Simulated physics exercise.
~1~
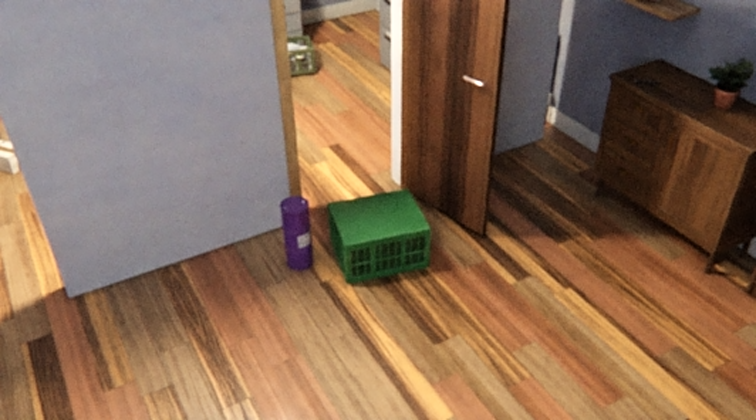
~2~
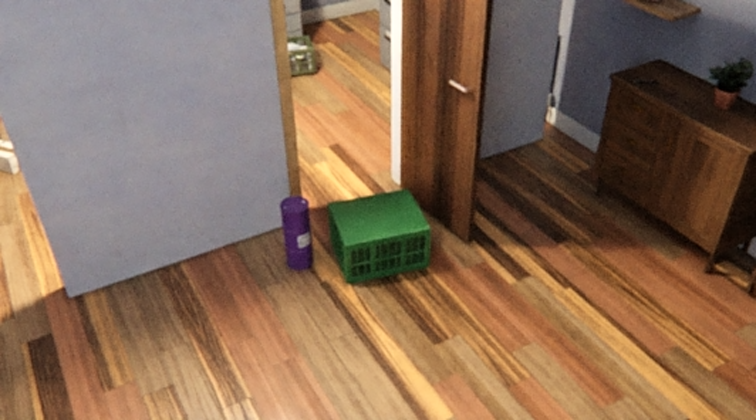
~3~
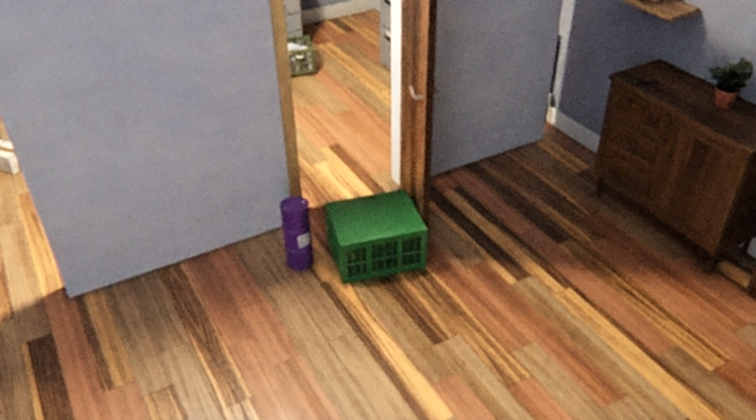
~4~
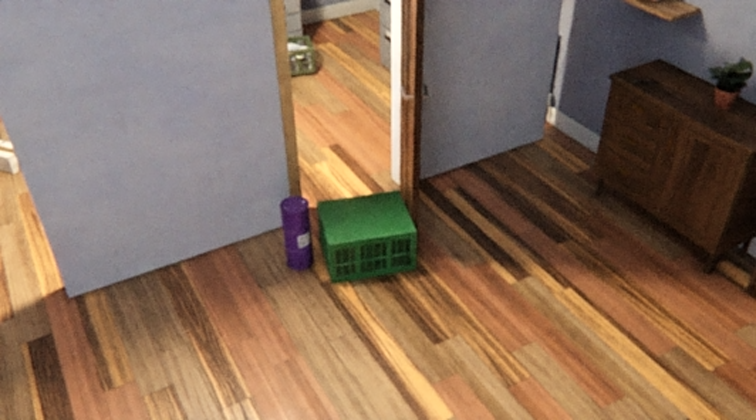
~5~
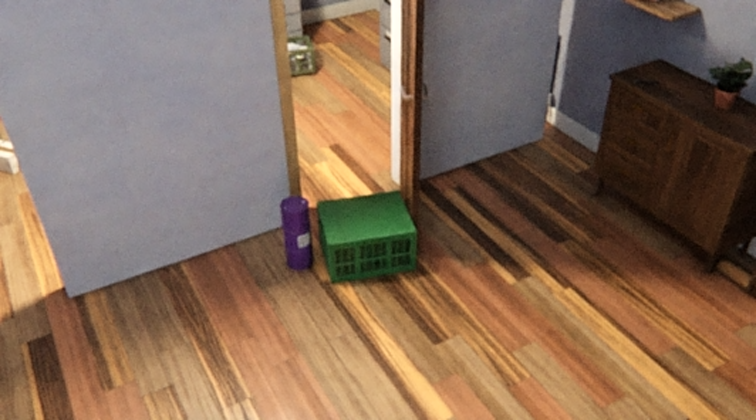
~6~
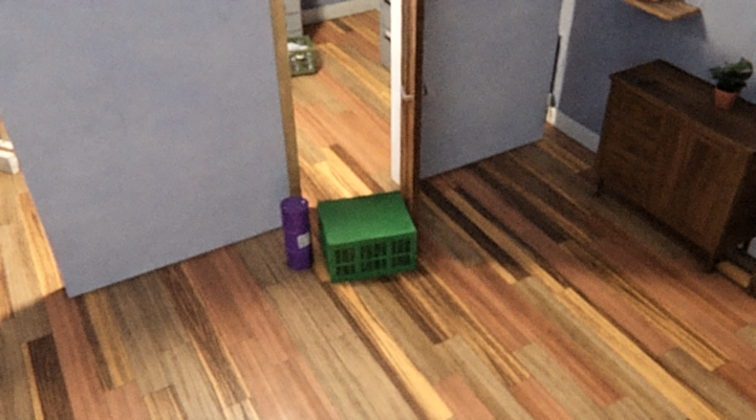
A wooden door swings partway, nudges a green crate slightly left, and stops, still open.
